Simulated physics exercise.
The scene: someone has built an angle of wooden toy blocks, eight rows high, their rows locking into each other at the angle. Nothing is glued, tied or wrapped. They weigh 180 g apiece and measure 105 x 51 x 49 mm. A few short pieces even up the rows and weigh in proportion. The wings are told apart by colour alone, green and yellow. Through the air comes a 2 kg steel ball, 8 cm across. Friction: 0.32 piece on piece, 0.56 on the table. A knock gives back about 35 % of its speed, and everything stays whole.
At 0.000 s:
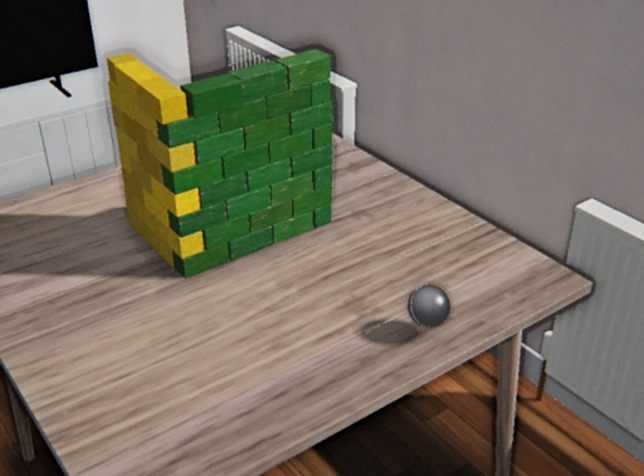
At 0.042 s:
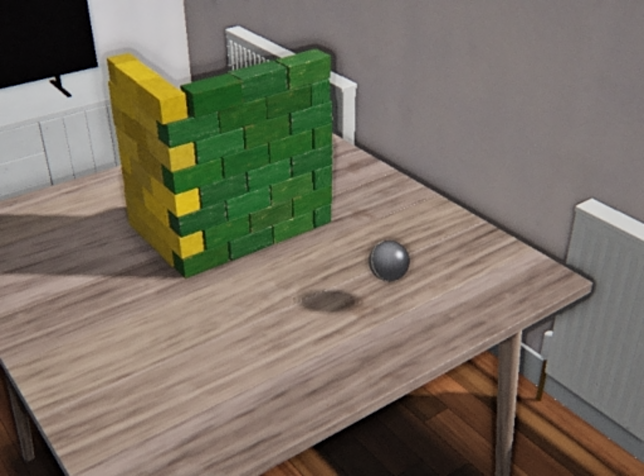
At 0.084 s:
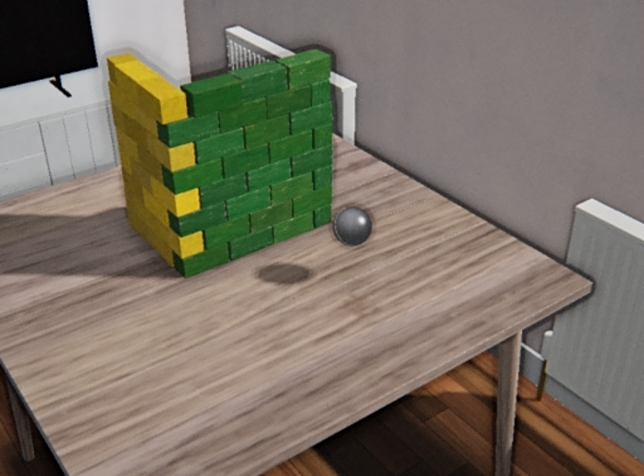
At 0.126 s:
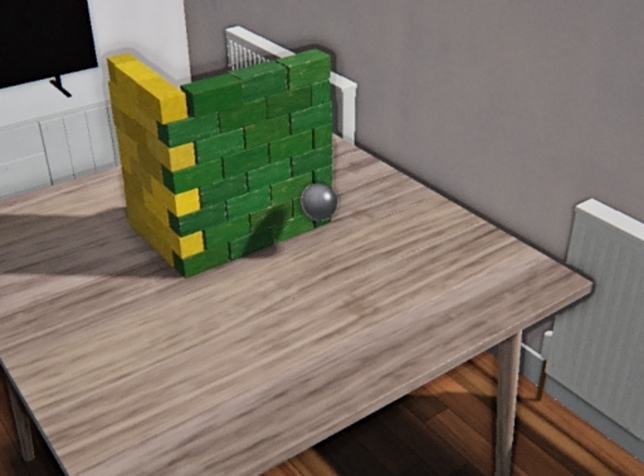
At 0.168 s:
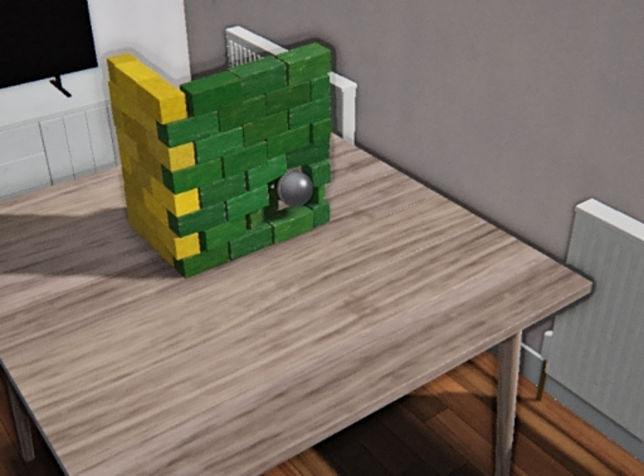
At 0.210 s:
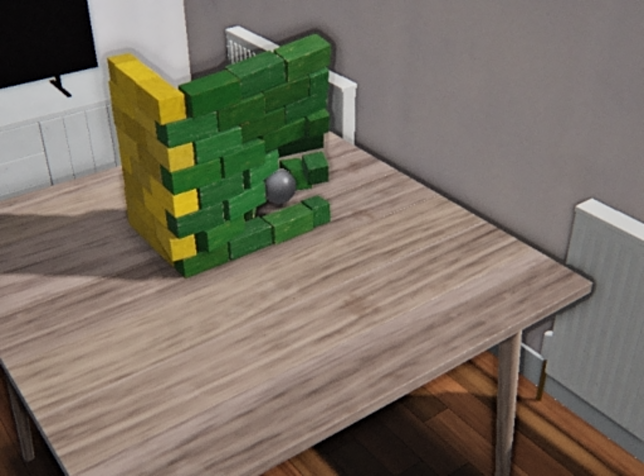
A corner of stacked toy blocks, a yellow wing on the left and a green one on the right, stands on a wood-grained table, seen from above in a grey-walled room with radiators. A shiny grey ball hangs in the air over the table's right side, its shadow beneath. It flies leftward into the green wing, pushing blocks inward and opening a gap while upper rows lean, the camera still.
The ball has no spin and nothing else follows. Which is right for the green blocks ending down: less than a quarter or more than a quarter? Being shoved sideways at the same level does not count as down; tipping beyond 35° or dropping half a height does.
Ending down: Over a quarter.
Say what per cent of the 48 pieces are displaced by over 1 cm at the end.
40 per cent.
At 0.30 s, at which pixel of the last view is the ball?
At about (252, 179).
Around 0.30 s, ball still moving; 5 of the 28 green blocks down (5 of 48 in all colours); top green block displaced 10 mm.
Around 0.46 s, ball still moving; 11 of the 28 green blocks down (11 of 48 in all colours); top green block tipped 11°.
Around 0.76 s, ball still moving; 15 of the 28 green blocks down (15 of 48 in all colours); top green block on its side.
Around 1.16 s, ball still moving; 16 of the 28 green blocks down (16 of 48 in all colours); top green block tipped 49°, 33 cm lower.
Finally (1.9 s), ball rolling away; 16 of the 28 green blocks down (16 of 48 in all colours); top green block on its side; top yellow block unmoved. That is 57 per cent. Seen by the last camera, middles, top green block near (300, 248), top yellow block near (161, 100).
